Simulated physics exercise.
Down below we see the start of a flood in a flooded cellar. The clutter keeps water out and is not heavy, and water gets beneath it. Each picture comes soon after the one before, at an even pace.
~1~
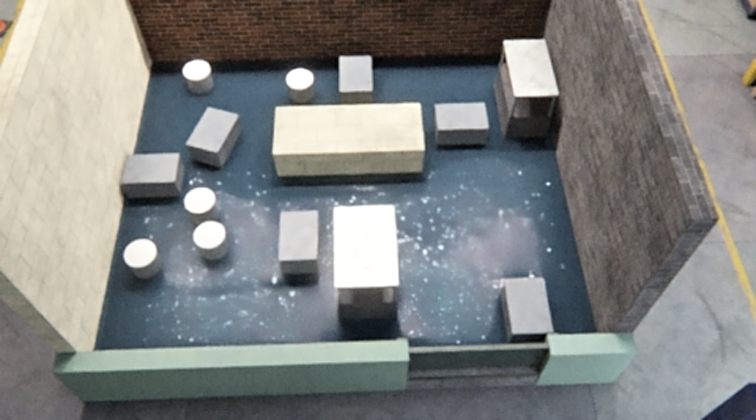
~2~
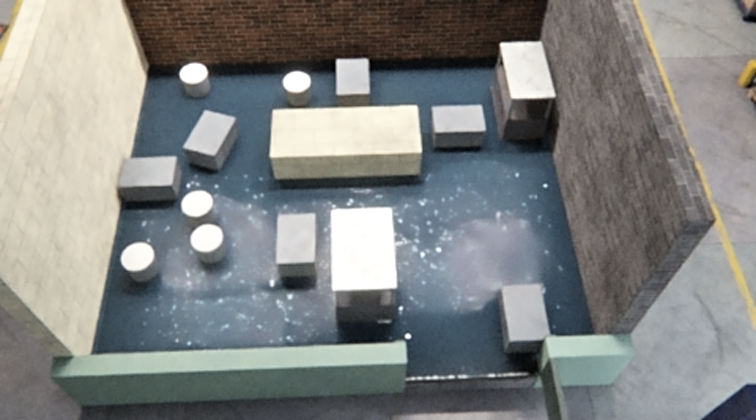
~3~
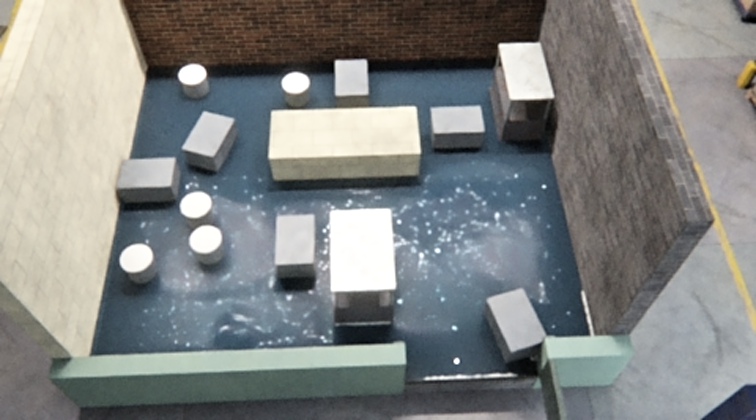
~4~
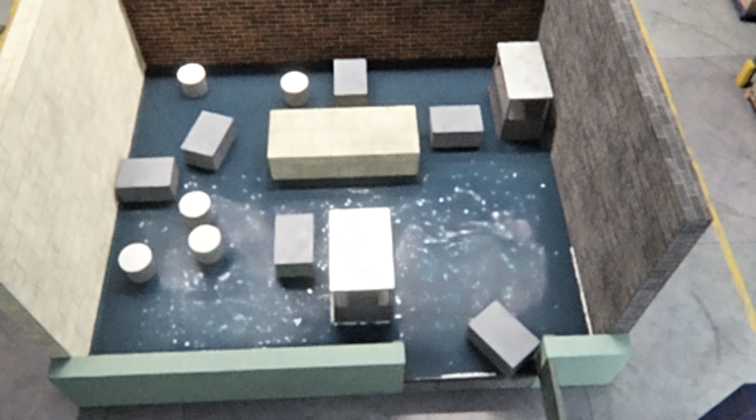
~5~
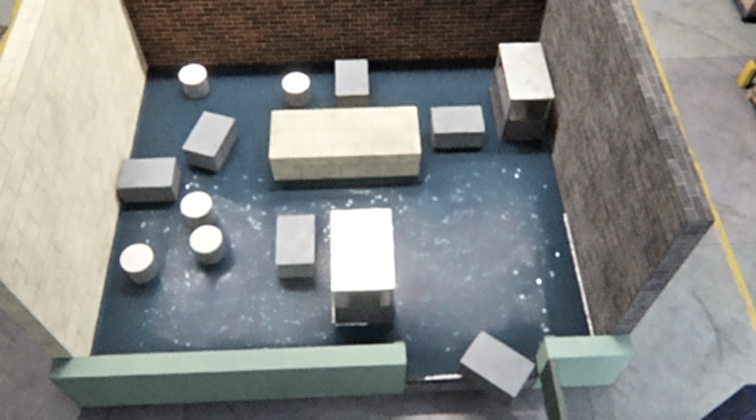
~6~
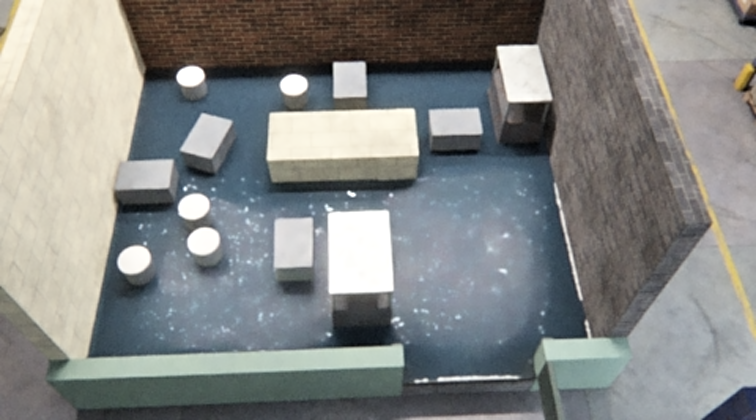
Flooded cellar with grey boxes and white round containers, a low front gate opening and one box turning and drifting out through the gap.
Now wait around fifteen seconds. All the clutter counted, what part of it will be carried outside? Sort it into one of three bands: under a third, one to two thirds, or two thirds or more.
It falls in the lowest band, under a third.
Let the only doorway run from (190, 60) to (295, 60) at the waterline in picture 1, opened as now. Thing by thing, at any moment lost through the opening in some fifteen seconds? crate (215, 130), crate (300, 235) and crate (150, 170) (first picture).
Escapes, remains, escapes.
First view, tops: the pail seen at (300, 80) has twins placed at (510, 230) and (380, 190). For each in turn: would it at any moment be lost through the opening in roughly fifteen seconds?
Listed first makes it out, listed second makes it out.
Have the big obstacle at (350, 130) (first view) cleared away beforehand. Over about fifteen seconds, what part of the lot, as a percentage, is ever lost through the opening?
Something like 10 per cent of them.
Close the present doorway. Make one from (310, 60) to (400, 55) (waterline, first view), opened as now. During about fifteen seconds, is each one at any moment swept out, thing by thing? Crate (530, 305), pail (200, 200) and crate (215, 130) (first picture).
Going through them in sequence: Trapped, then trapped, then gets out.
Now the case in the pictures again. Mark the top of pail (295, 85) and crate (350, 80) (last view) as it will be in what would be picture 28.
I'd expect them close to (331, 89) and (413, 87).
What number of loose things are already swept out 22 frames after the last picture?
Count: 1.
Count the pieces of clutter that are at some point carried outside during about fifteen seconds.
Exactly 2.
A moment on, 1 of 11 are out; 10 afloat.
Next, 1 of 11 are out; 10 afloat.
Later, 1 of 11 are out; 10 afloat.
In the end, 2 of 11 are out; 9 afloat.
